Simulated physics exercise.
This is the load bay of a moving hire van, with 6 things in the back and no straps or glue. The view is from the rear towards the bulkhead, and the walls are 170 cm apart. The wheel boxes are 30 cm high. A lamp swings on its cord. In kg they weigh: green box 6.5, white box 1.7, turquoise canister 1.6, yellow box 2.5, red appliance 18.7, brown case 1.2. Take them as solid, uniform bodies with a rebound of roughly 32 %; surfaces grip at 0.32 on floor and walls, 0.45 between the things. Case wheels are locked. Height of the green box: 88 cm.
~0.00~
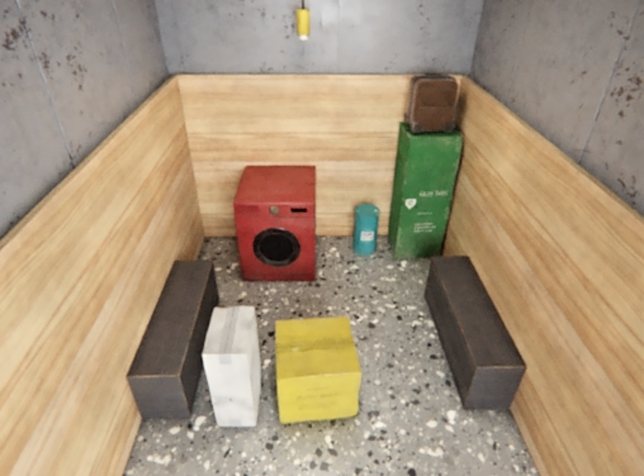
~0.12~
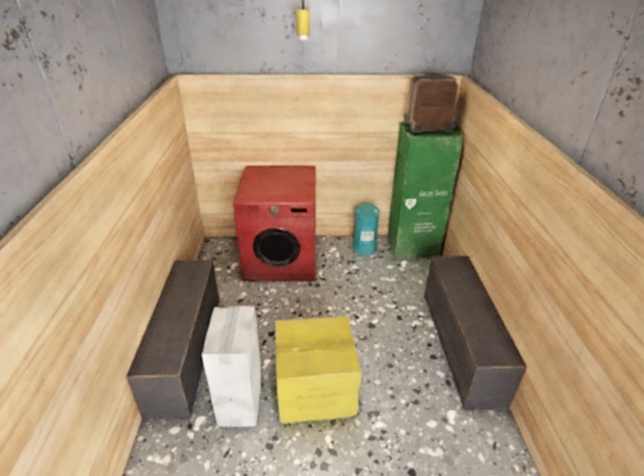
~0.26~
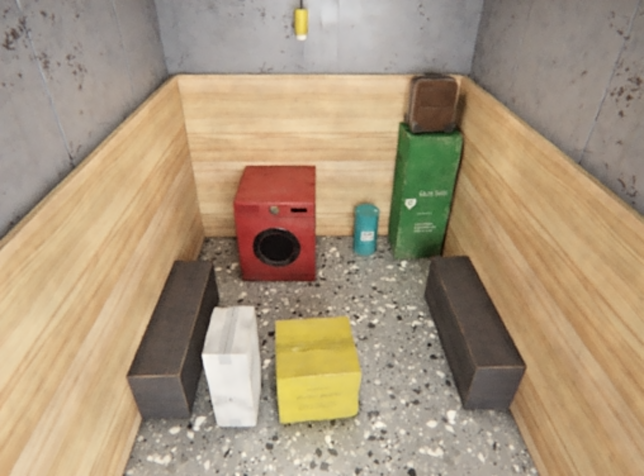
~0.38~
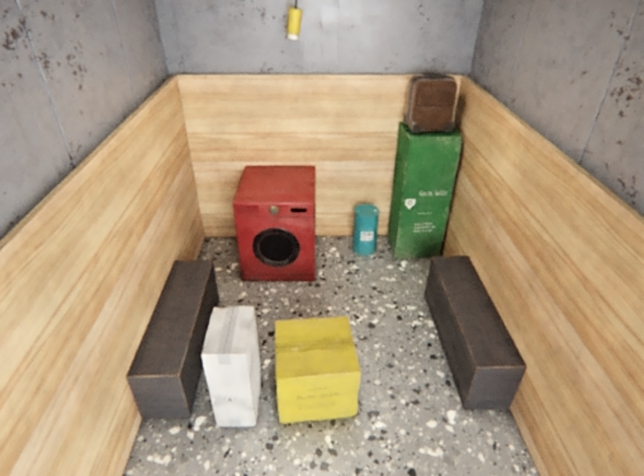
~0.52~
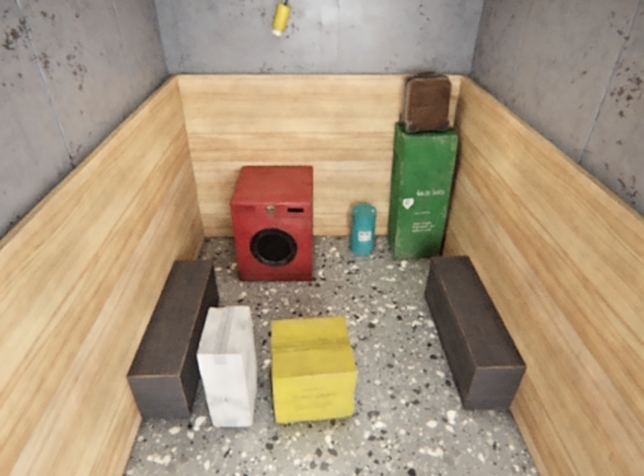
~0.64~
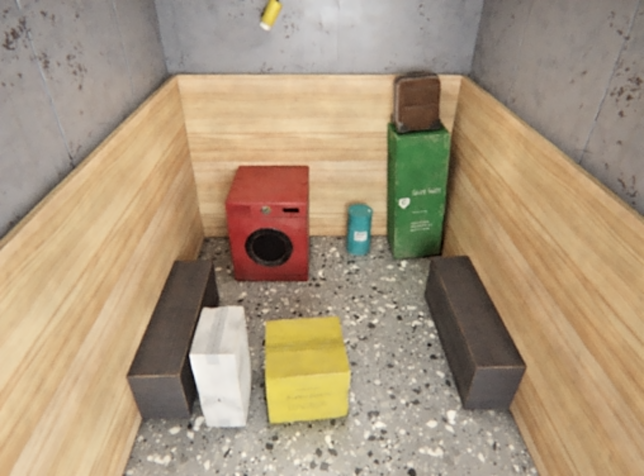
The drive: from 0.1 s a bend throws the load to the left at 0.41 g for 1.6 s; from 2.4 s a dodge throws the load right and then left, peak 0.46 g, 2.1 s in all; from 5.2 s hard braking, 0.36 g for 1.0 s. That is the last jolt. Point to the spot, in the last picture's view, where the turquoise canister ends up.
It ends at about (279, 225).
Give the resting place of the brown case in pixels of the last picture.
Near (207, 154).
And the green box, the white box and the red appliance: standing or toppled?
The green box tips over; the white box is still upright; the red appliance keeps standing.
By 1.04 s, push 0.41 g left; brown case now down from a stack or step; turquoise canister 23 cm from its spot near (333, 230); green box tilted 38°.
By 2.94 s, push 0.45 g right; turquoise canister 61 cm from its spot near (279, 228); green box tilted 65°; red appliance 34 cm from its spot.
When it is over (6.7 s), down from a stack or step, brown case; lying over in the back, green box; not toppled but over 15 cm from the start, white box, turquoise canister, yellow box and red appliance. End places, in pixels of the last picture, turquoise canister near (279, 225).
